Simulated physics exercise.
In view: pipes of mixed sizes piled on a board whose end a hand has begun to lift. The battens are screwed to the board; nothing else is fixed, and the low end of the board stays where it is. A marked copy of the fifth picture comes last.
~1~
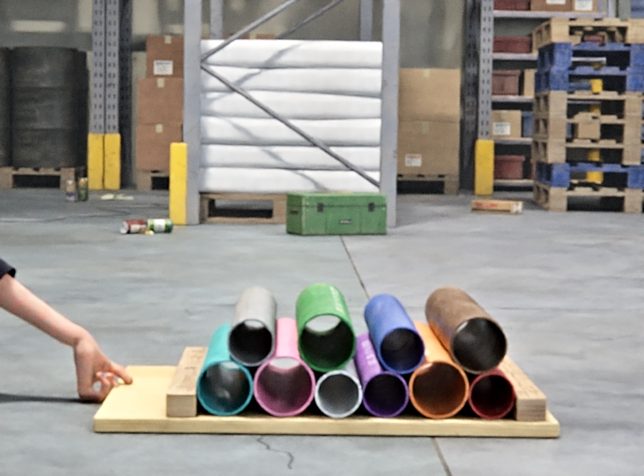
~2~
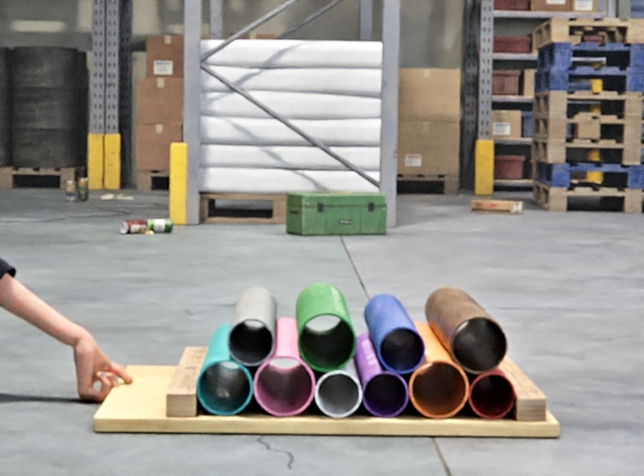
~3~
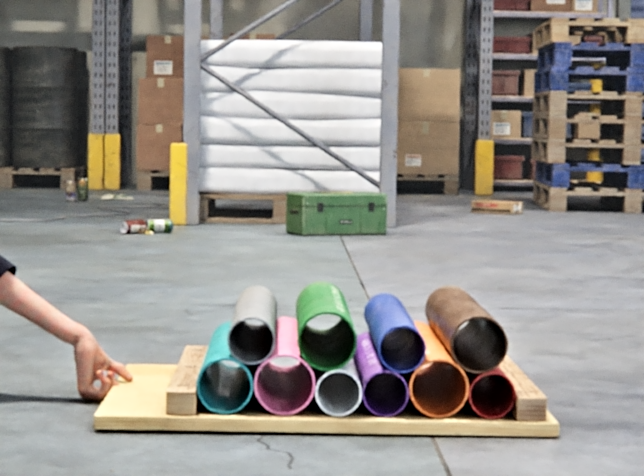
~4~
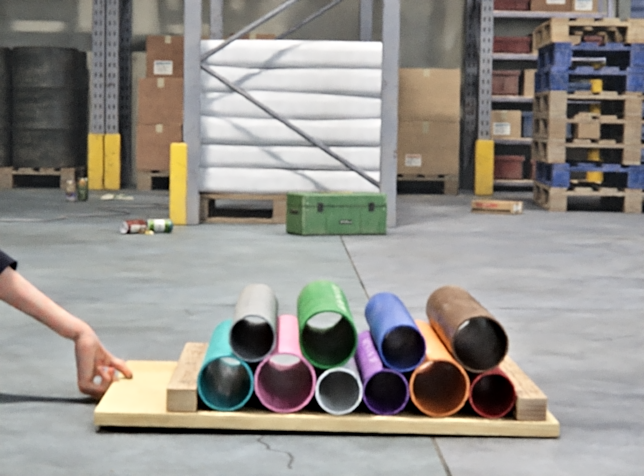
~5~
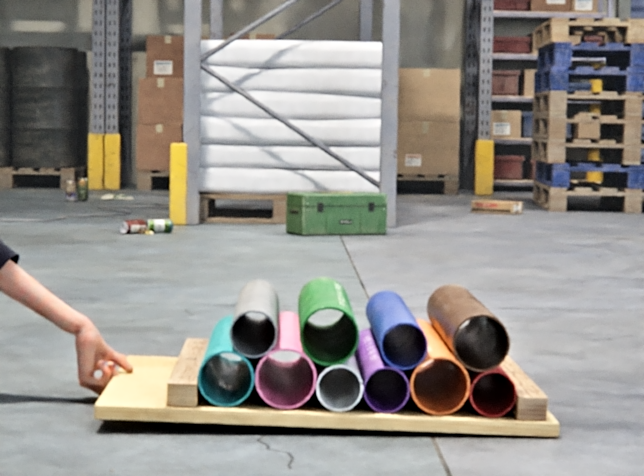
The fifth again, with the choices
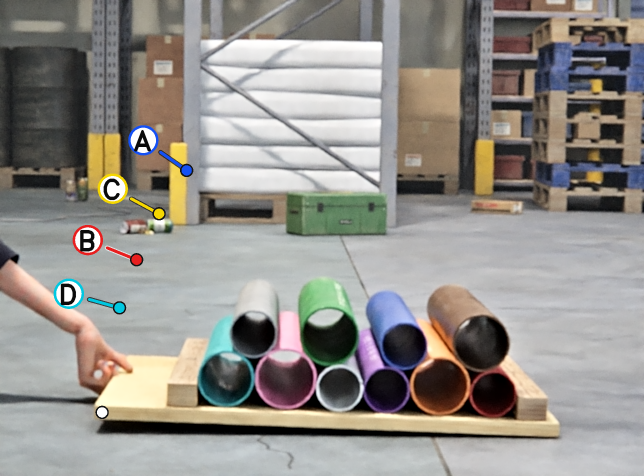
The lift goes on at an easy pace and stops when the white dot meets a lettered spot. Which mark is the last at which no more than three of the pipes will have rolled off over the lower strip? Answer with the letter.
The last mark within the limit is A.
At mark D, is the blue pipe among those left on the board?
The blue pipe: Yes.
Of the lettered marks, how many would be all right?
Four of the four.
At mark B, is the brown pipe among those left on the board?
No, with B.
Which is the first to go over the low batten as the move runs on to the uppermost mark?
The brown one.
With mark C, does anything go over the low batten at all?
Yes.
On the marked copy, A at (187, 170); B at (137, 260); C at (159, 214); D at (119, 308); the white dot at (102, 412).
With A. Early on, board at 19°.
Further on, board at 34°.
At the end, board at 34°, three over the low batten (green, blue, brown).
As for the rest, B one over the low batten (brown); C one over the low batten (brown); D none over the low batten.
